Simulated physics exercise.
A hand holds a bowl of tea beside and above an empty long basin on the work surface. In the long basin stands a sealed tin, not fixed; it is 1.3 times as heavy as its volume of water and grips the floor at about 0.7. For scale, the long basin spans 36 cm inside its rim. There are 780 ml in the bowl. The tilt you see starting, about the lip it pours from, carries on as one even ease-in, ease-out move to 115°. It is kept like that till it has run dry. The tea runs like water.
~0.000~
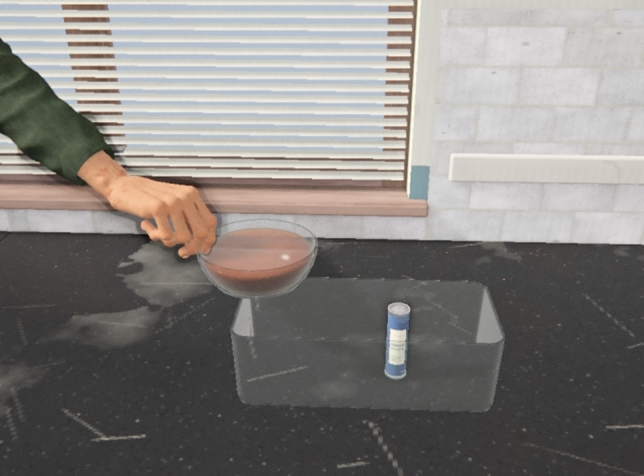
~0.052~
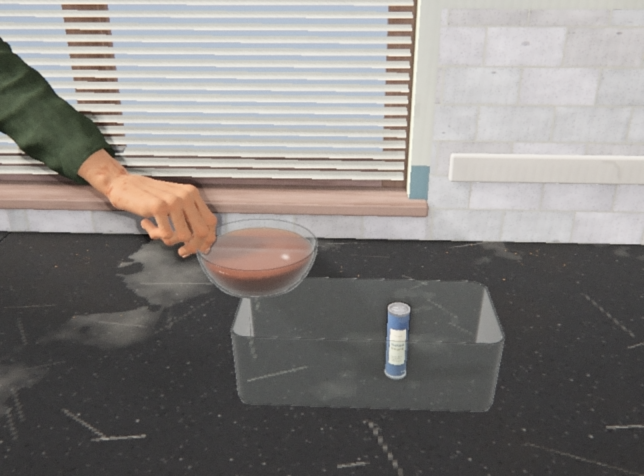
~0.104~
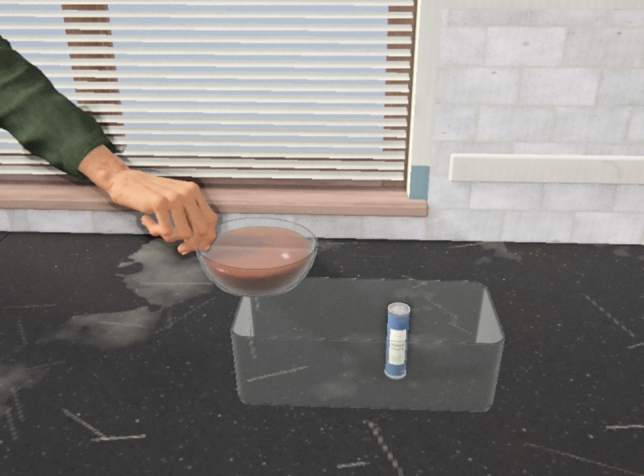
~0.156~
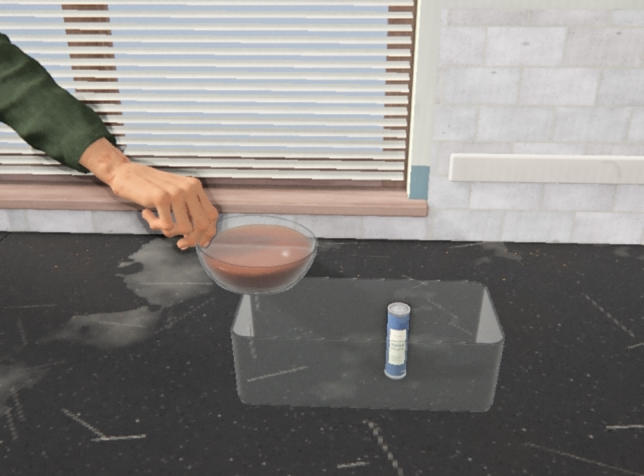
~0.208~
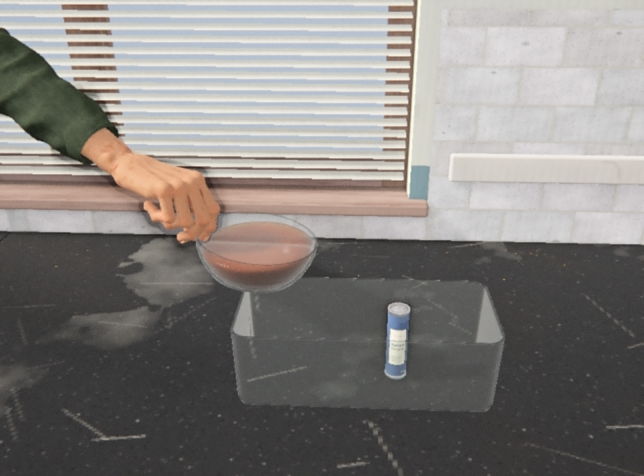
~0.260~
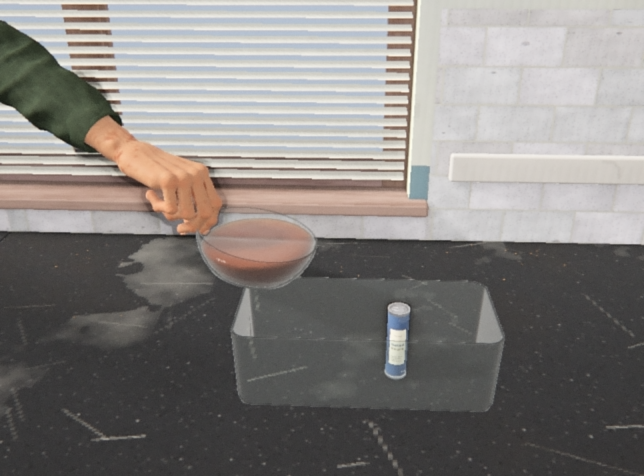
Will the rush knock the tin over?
The tin topples.
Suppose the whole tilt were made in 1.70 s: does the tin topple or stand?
The tin keeps standing.
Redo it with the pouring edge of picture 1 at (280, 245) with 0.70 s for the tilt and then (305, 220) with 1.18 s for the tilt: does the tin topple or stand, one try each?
First it falls; then it topples.
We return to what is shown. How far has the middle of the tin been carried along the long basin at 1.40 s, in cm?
Some 7 cm.
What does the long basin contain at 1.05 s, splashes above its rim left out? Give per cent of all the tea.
Some 96 per cent.
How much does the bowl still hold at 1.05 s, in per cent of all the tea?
About 0 per cent.
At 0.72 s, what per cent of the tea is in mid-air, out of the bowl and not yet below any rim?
Near 40 in a hundred.
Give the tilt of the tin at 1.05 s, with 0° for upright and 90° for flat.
It is at some 20°.
Then, 0.72 s in, the tilt is 68° and 33 per cent is still to pour; the tin stands where it began.
Then, 1.05 s in, the tilt is 106° and 0 per cent is still to pour; the tin leans 21°.
Then, 1.40 s in, the tilt is 115° and 0 per cent is still to pour; the tin lies on its side.
Then, 1.78 s in, the tilt is 115° and 0 per cent is still to pour; the tin lies on its side.
Finally, the tin lies on its side.
